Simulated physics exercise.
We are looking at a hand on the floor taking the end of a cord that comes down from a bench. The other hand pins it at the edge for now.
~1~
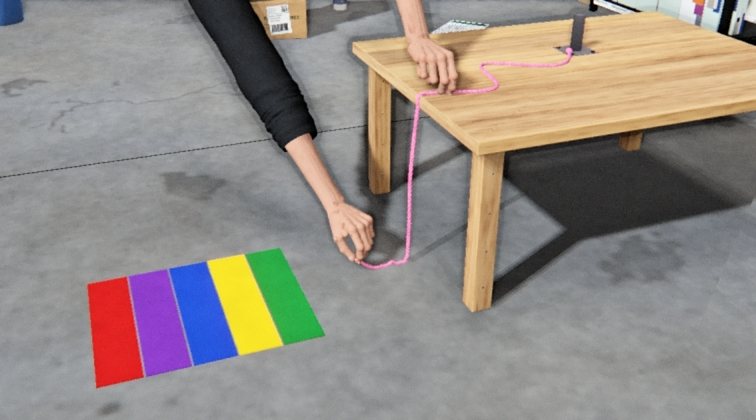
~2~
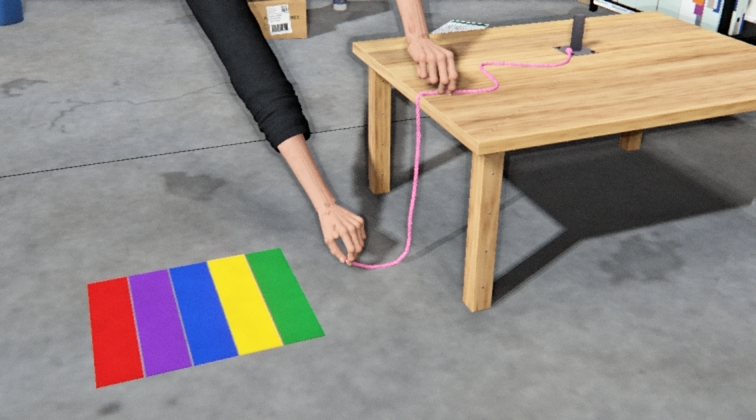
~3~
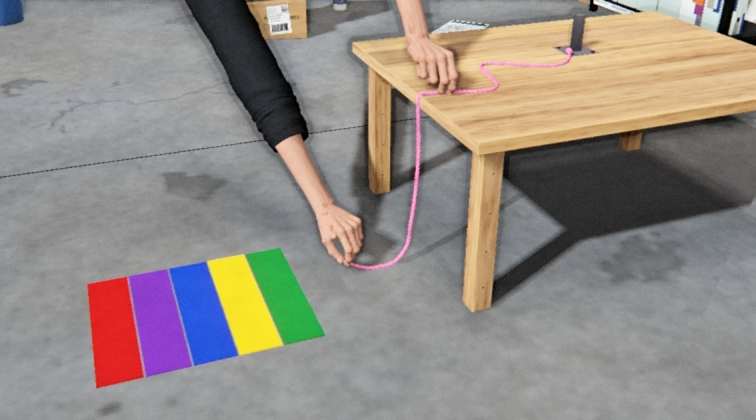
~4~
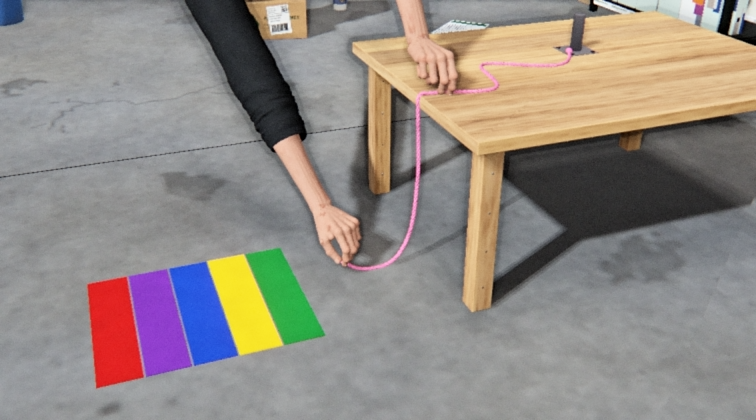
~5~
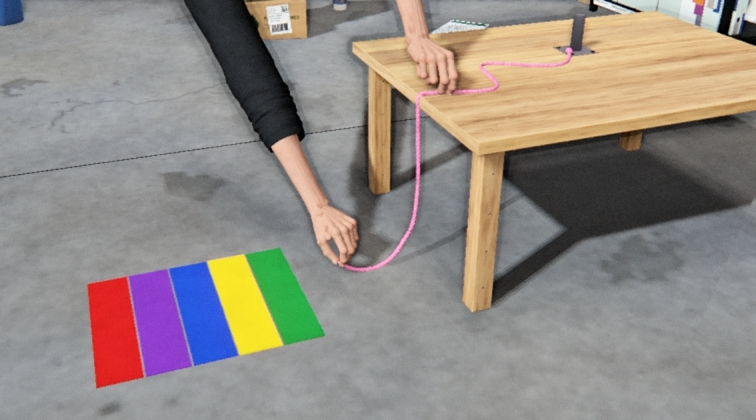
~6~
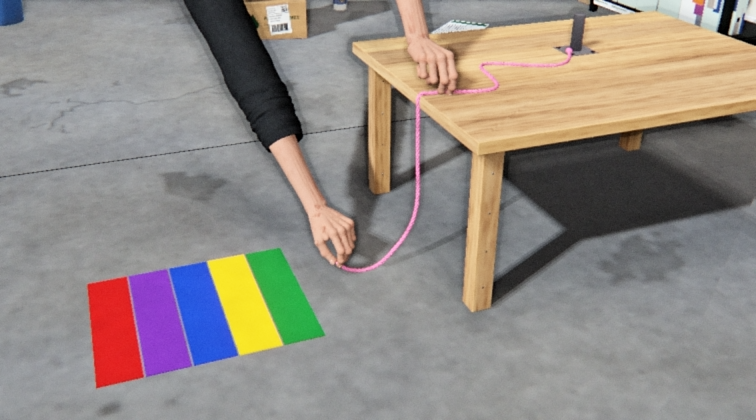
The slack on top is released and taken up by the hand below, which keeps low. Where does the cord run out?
It halts on the purple strip.
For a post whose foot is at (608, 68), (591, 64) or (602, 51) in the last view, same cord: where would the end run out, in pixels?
Try by try, around (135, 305), (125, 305) and (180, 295).
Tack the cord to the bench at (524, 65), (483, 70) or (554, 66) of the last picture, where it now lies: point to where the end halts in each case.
Try by try, around (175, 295), (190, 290) and (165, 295).
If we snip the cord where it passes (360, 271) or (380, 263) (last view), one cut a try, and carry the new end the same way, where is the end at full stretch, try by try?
About (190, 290) and (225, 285).
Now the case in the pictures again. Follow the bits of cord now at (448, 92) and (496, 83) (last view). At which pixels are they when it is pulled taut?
The first at (372, 119), the second at (427, 84).
Early on, end near (231, 284); over yellow.
Midway, end near (180, 294); over blue.
At the end of the slack, end near (148, 300); over purple. Over purple.
